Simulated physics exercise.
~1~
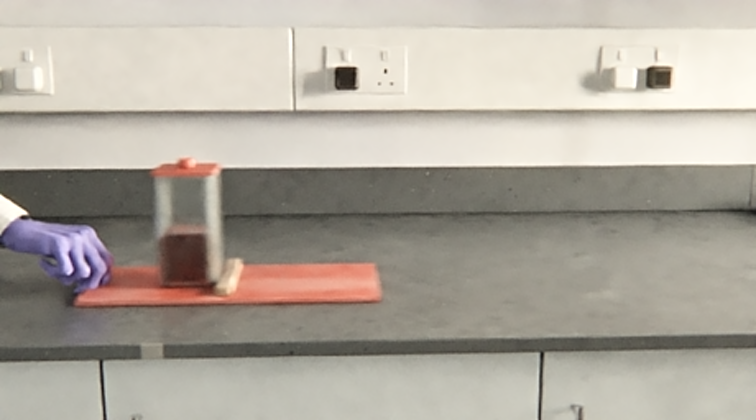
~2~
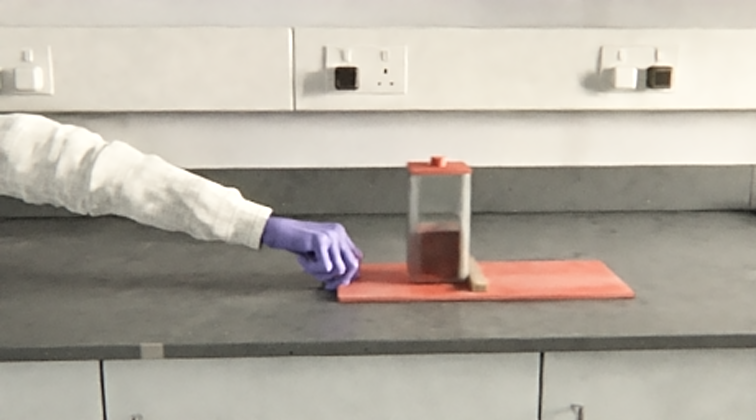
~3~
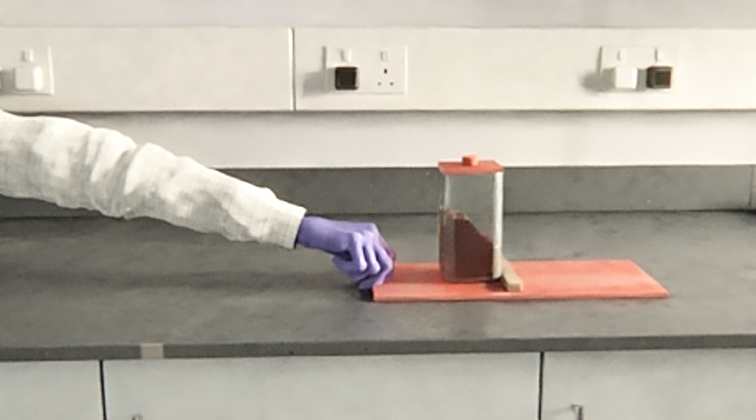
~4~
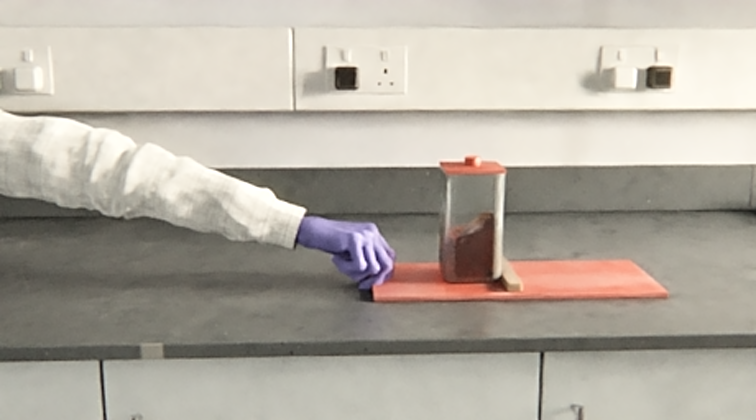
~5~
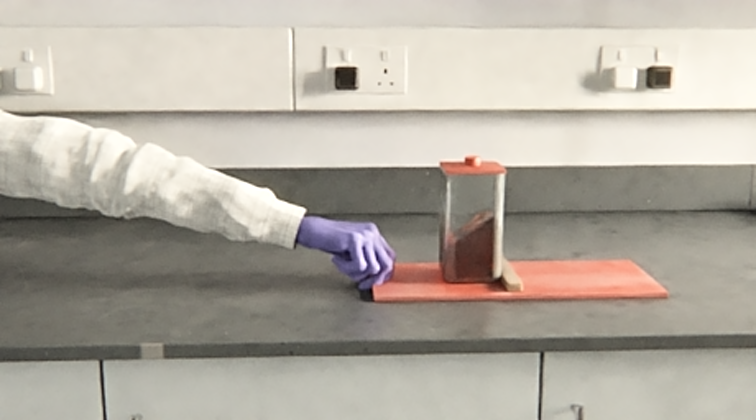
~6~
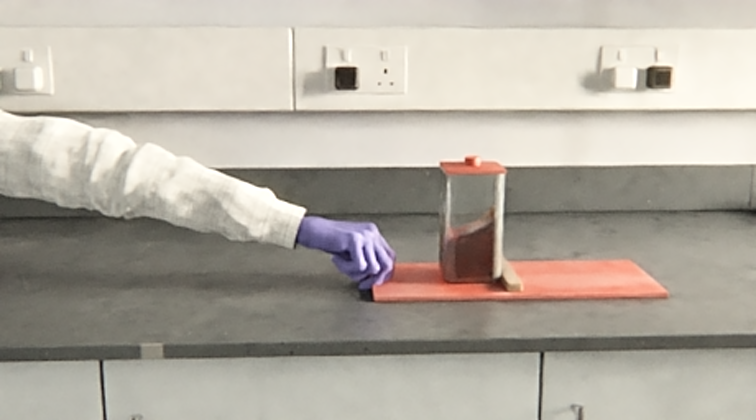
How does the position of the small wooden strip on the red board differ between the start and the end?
At the start the wooden strip is on the left side of the counter. By the end it has travelled with the board to a spot right of the middle.
